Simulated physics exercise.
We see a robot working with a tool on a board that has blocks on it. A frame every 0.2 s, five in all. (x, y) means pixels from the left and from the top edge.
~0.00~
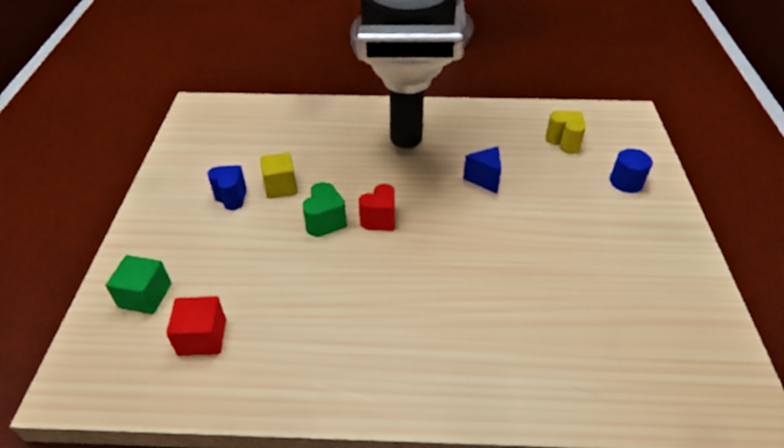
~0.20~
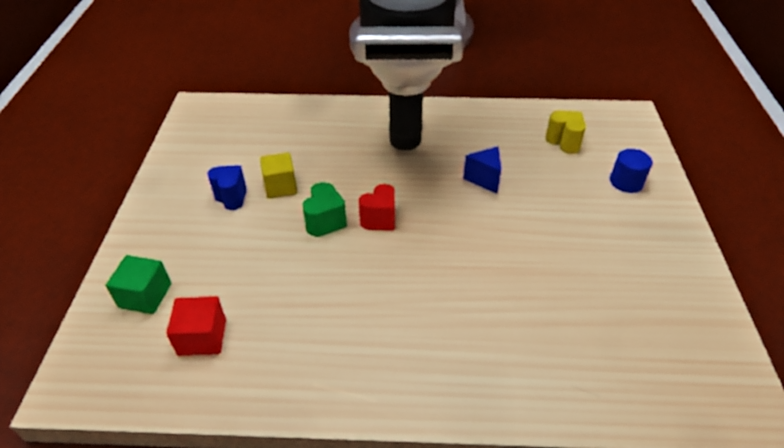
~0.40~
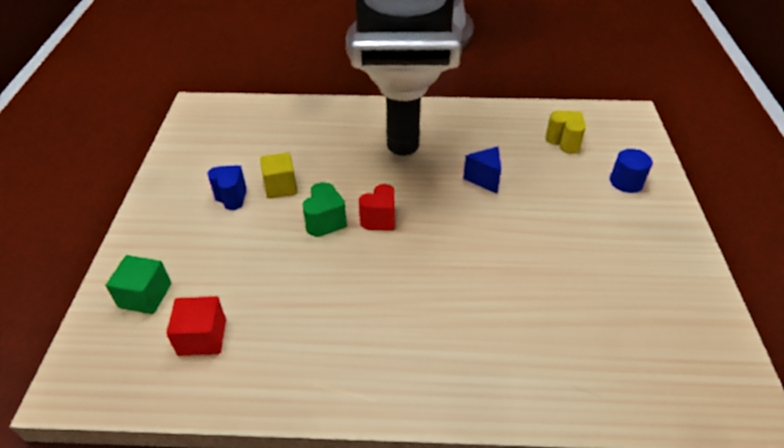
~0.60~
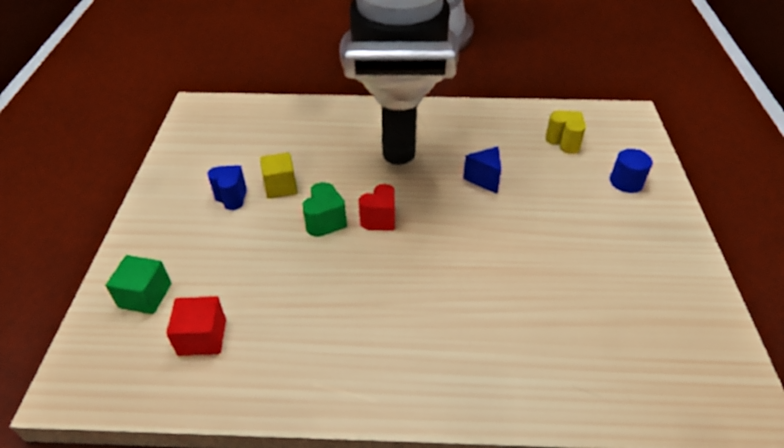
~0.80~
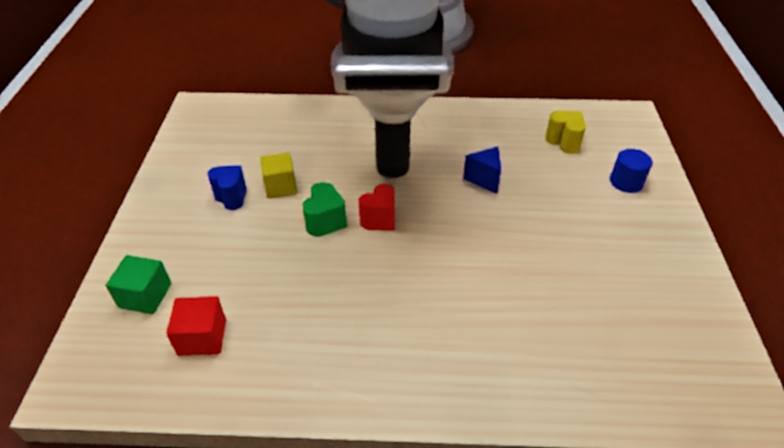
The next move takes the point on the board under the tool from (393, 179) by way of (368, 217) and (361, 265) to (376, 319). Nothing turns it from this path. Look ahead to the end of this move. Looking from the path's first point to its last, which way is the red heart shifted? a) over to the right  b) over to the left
b (over to the left)
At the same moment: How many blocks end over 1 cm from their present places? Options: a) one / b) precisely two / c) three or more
a.
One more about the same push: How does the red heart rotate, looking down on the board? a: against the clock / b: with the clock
The answer is a.
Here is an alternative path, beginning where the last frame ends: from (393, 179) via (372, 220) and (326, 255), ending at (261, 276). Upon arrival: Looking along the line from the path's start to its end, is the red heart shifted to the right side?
I expect not.
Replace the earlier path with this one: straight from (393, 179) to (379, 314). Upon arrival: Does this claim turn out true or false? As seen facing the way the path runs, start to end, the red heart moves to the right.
True - the claim holds.
What follows on the original path. One third of the way, tool (368, 206); red heart (373, 222), turned 20° anticlockwise.
Two thirds of the way, tool (360, 254); red heart (383, 270), turned 65° anticlockwise.
At the end, tool (376, 308); green heart in place; red heart (417, 306), turned 145° anticlockwise.
